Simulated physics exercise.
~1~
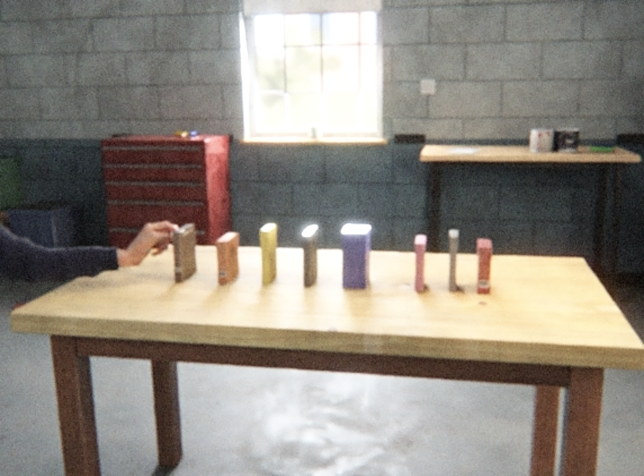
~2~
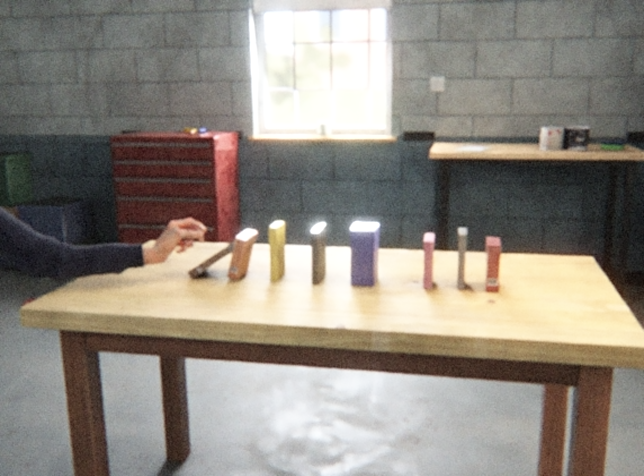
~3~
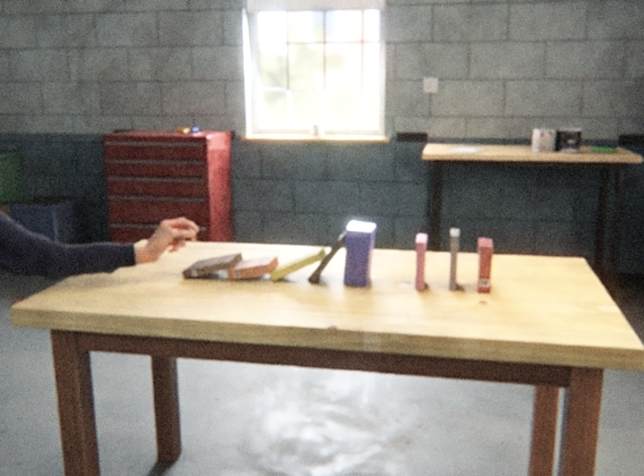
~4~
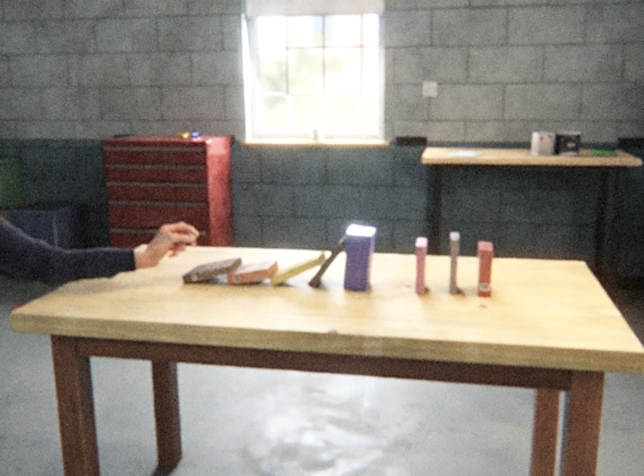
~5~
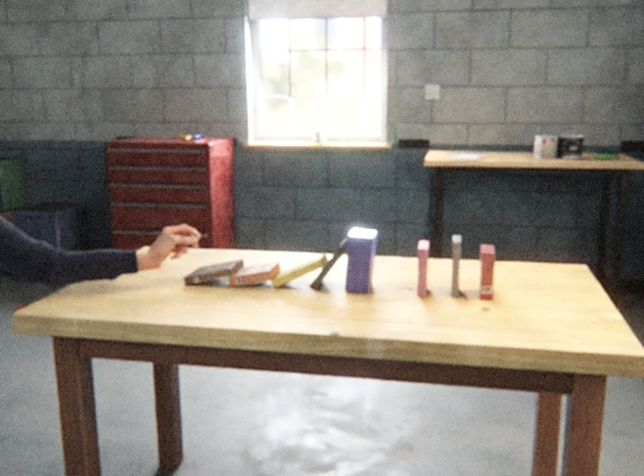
A brown packet at the left end of a row on a wooden table tips to the right as a hand pushes it, and it knocks into the orange packet beside it. The hand then hovers nearby while the orange packet topples into the yellow block, which falls against the black block. The black block leans over onto the large blue block, which stays standing. Beyond a gap, the pink board, grey board and red packet remain upright. At the end, the brown and orange packets lie toppled, with the yellow and black blocks slanting toward the blue one.
